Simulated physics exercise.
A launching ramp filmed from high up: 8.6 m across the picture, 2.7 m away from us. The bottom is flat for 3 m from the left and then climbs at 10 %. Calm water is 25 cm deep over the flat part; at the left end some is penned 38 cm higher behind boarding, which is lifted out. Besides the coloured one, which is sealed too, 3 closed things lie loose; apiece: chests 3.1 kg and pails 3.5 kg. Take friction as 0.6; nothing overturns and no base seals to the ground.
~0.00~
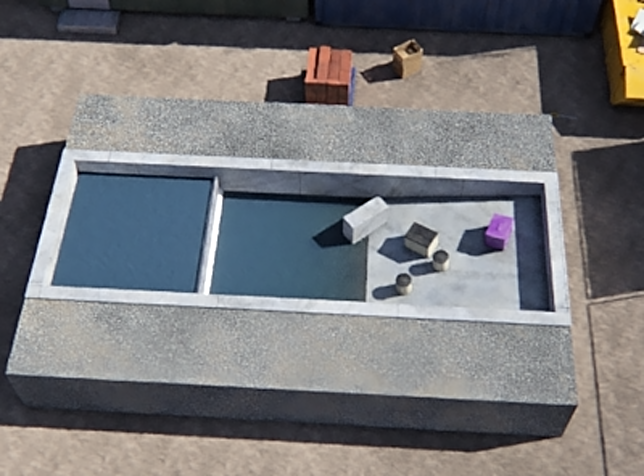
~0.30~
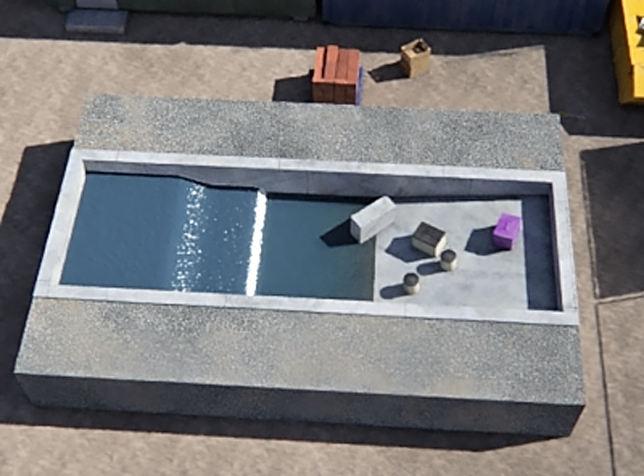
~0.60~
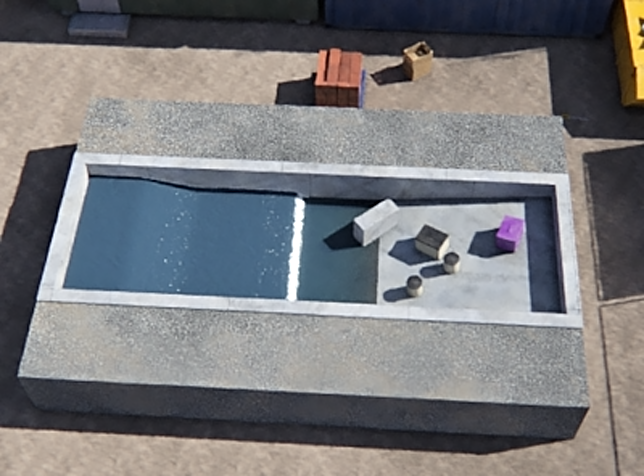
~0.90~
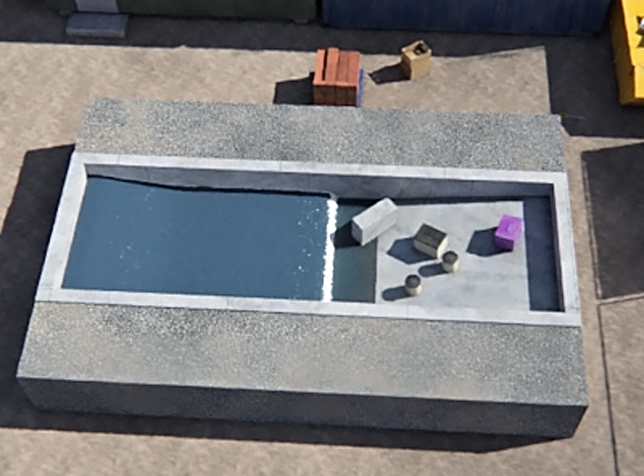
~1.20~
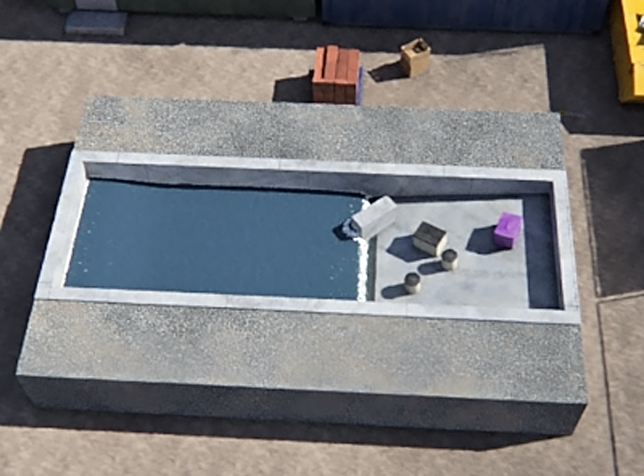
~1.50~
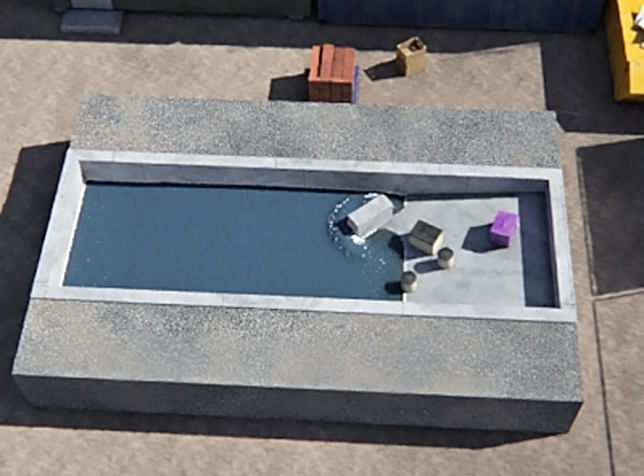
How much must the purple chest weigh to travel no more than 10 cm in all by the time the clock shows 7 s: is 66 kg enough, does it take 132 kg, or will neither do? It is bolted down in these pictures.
I expect that the lower weight is enough.
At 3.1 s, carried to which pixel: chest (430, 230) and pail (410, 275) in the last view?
Around (491, 191) and (542, 278).
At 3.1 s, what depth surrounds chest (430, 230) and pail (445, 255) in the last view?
About 11 and 6 cm.
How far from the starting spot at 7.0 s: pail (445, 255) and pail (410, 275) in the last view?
In that order: 80 cm, 120 cm.
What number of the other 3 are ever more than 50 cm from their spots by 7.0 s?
I count 3.
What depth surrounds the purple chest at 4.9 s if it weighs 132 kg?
About 15 cm.
After 2.1 s the purple chest would be 0 cm from its start with 66 kg and 0 cm from its start with 132 kg; 0 cm of water round it then.
After 3.1 s the purple chest would be 0 cm from its start with 66 kg and 0 cm from its start with 132 kg; 7 cm of water round it then.
After 4.9 s the purple chest would be 0 cm from its start with 66 kg and 0 cm from its start with 132 kg; 15 cm of water round it then.
After 7.0 s the purple chest would be 0 cm from its start with 66 kg and 0 cm from its start with 132 kg; 3 cm of water round it then.
